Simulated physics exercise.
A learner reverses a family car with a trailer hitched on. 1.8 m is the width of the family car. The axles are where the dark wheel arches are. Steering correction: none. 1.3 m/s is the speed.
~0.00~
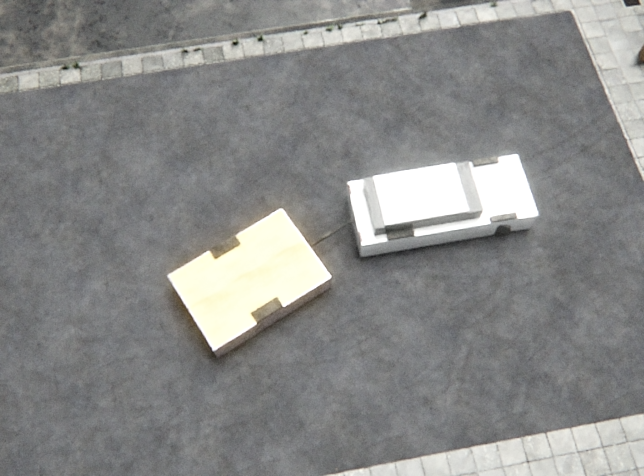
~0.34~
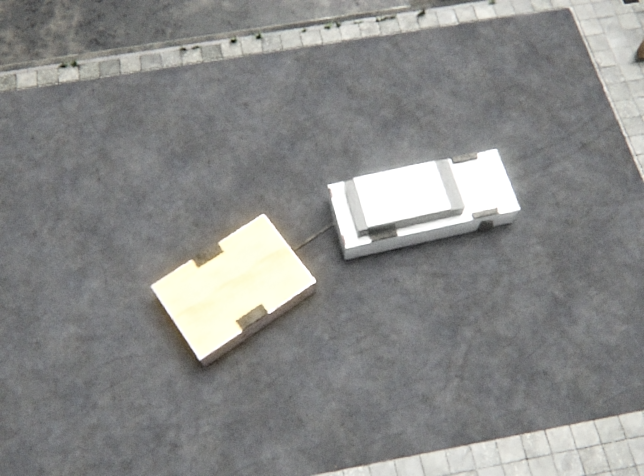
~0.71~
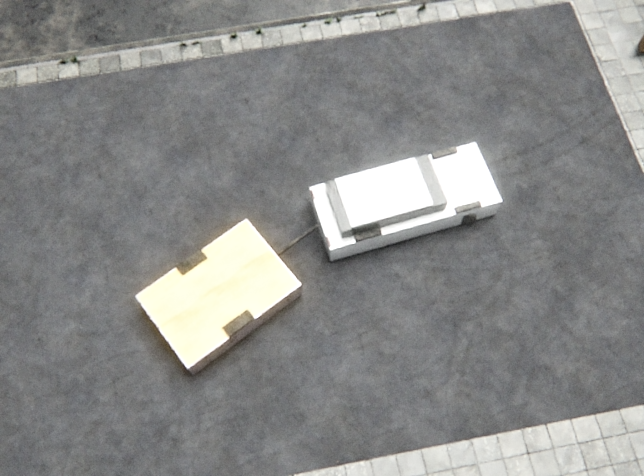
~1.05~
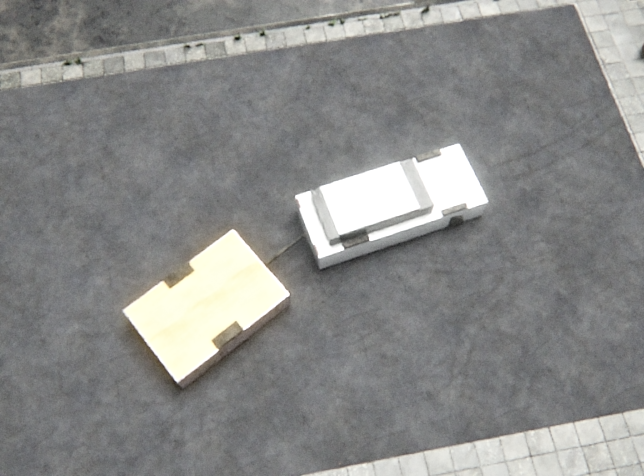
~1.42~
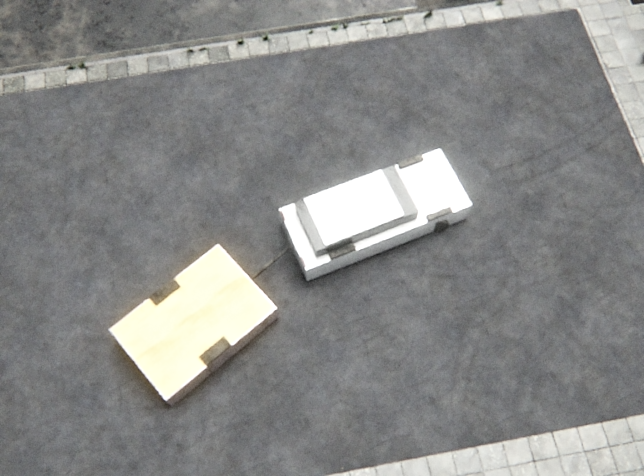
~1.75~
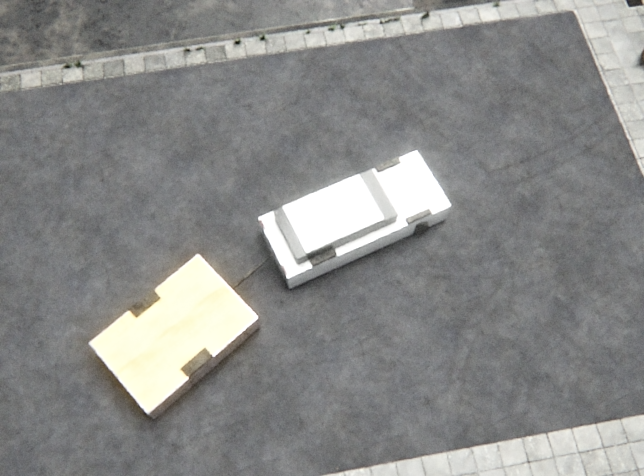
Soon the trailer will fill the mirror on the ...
... left.
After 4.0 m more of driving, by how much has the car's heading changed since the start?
The heading has changed by about 42° since the first picture.
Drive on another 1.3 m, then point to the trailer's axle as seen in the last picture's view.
About (126, 372).
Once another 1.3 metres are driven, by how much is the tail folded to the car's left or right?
Fold: Approx. 10 deg, right side.
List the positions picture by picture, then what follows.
In the first frame, car's middle (447, 190), trailer's axle (246, 278); tail 23° to the car's right; front wheels 17° right.
In the second frame, car's middle (428, 188), trailer's axle (230, 285); tail 22° to the car's right.
In the third frame, car's middle (409, 185), trailer's axle (215, 292); tail 21° to the car's right.
In the fourth frame, car's middle (395, 190), trailer's axle (203, 304); tail 20° to the car's right.
In the fifth frame, car's middle (379, 198), trailer's axle (190, 321); tail 19° to the car's right.
In the sixth frame, car's middle (358, 203), trailer's axle (170, 332); tail 18° to the car's right.
By 2.8 s, the tail is 12° to the car's right, the car has turned 24° and the trailer's axle is at (126, 372) of the last picture.
By 3.8 s, the tail is 3° to the car's right, the car has turned 33° and the trailer's axle is at (80, 416) of the last picture.
By 4.8 s, the tail is 10° to the car's left, the car has turned 42° and the trailer's axle is at (32, 460) of the last picture.
By 5.9 s, the tail is 30° to the car's left, the car has turned 51° and the trailer's axle is out of the picture.
By 6.9 s, the tail is 59° to the car's left, the car has turned 61° and the trailer's axle is out of the picture; it has jack-knifed.
